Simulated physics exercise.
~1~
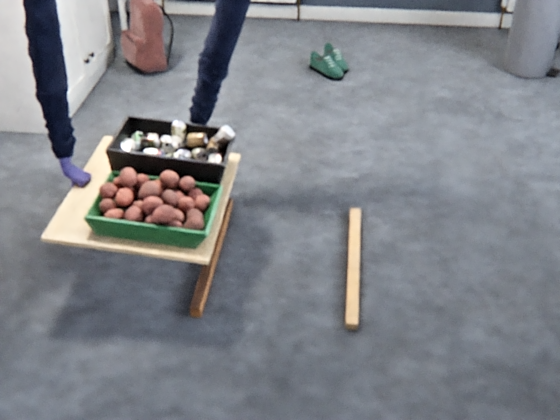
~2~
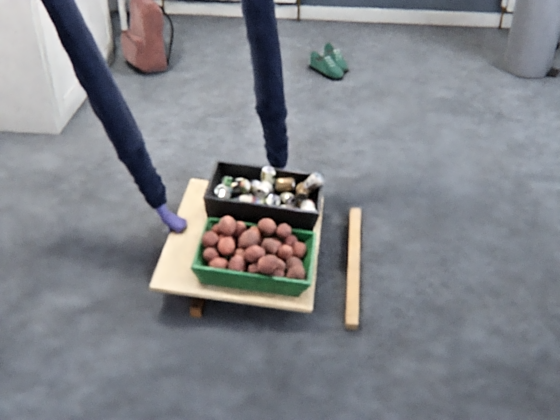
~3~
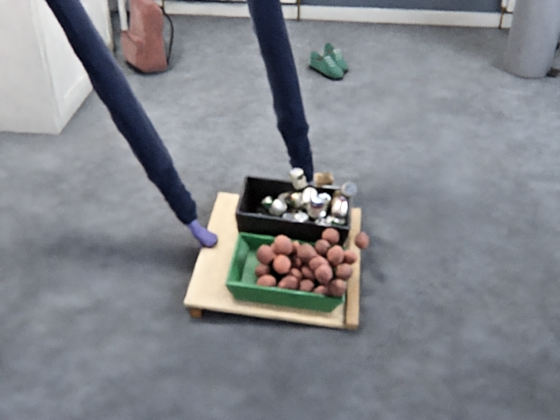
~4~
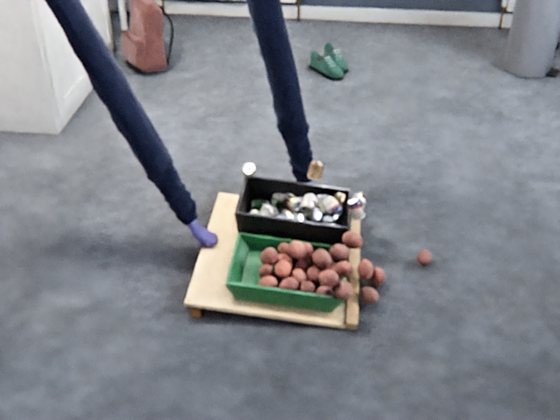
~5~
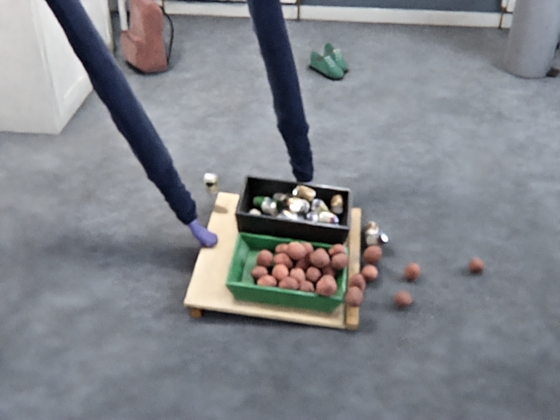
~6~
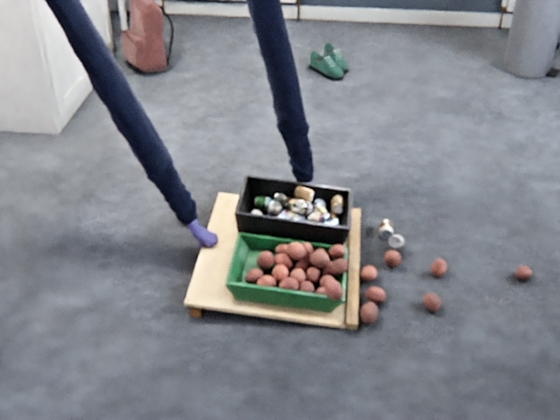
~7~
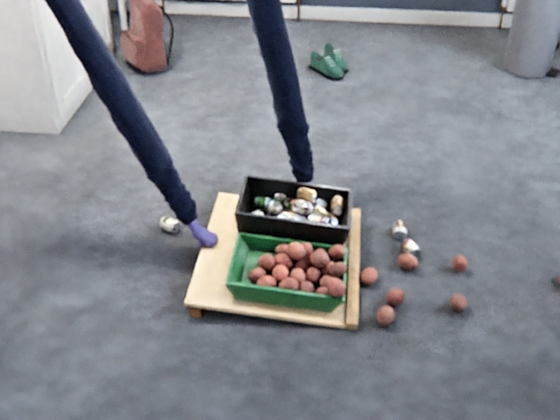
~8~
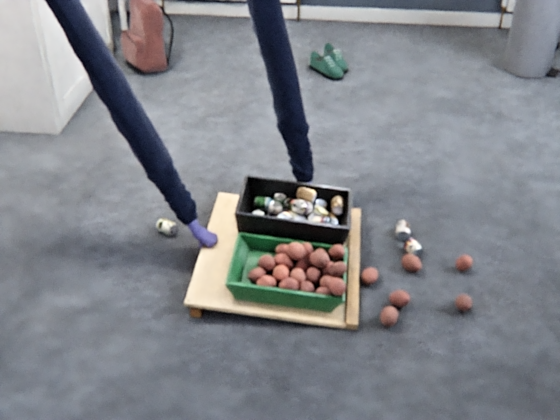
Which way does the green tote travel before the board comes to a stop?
The green tote moves to the right as the viewer sees it, carried along on the board until it reaches the wooden bar.
In a room with a grey floor, seen from above and in front, two dark-sleeved arms hold a pale board carrying a black tote of small cans behind a green tote of red potatoes. A wooden bar lies on the floor to the right, with green shoes and a red bag farther back. The arms push the board right and toward the viewer until it stops against the bar. Potatoes and a few cans tumble over the right side, and one can drops off to the left. The board stays put, with most of both loads still in the totes and the spilled pieces resting on the floor.
